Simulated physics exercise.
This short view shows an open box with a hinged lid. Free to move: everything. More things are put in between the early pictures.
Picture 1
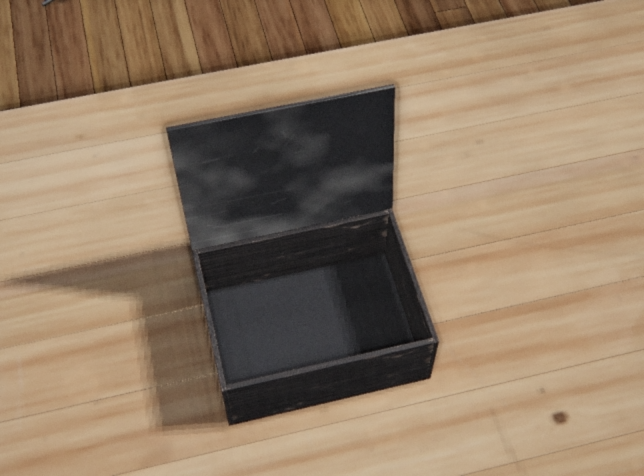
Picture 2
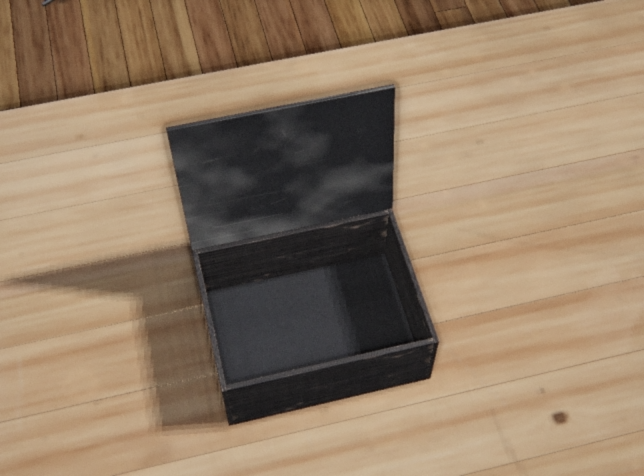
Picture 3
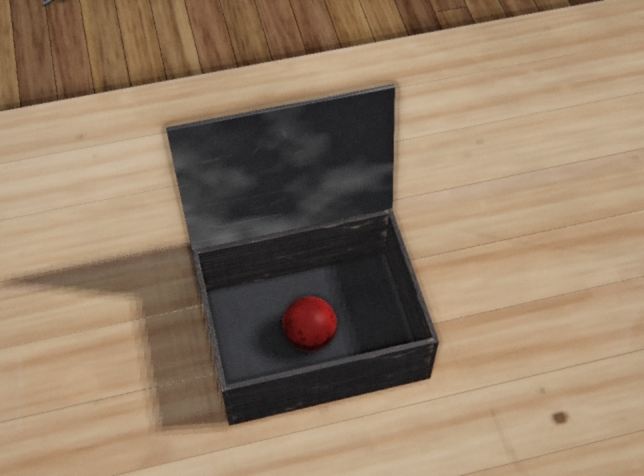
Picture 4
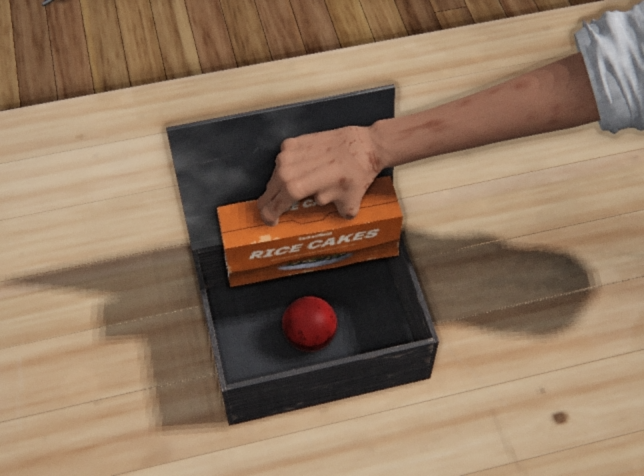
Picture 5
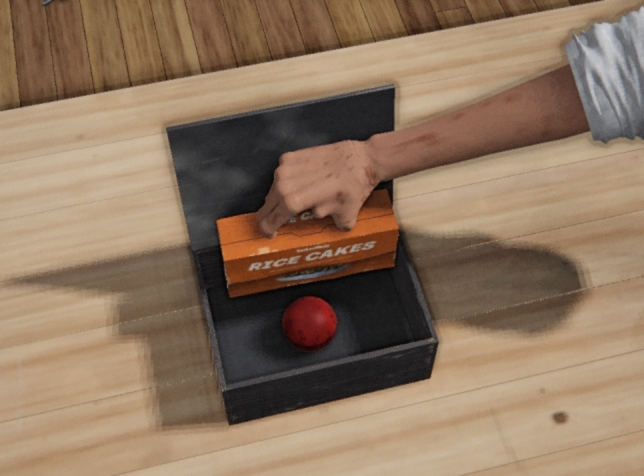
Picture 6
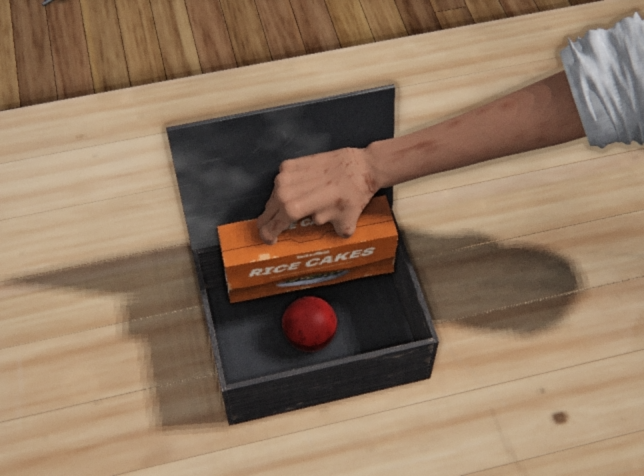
In the video, an open black box with a hinged lid sits empty on a light wooden surface, then a red ball appears inside it, and a hand holds an orange rice cakes carton behind the ball, lowering it slightly.
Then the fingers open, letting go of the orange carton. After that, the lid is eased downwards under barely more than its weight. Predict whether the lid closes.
Prediction: The lid closes fully.
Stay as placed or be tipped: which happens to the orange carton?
As it turns out, it changes its angle.
Then, 1.10 s after the last picture, lid starting down; orange carton tipped 39° from how it was near (314, 272); red ball rolled a little.
Then, 1.40 s after the last picture, lid 76° above the rim; orange carton on its side near (313, 299); red ball rolled about its own width.
Then, 1.80 s after the last picture, lid 39° above the rim; orange carton on its side near (313, 299); red ball rolled about its own width.
Then, 2.00 s after the last picture, lid 12° above the rim; orange carton on its side near (313, 299); red ball rolled about its own width.
At rest, lid shut; tipped over in the box, orange carton; moved from the start, red ball. Seen from the same camera at the end, orange carton near (313, 299).
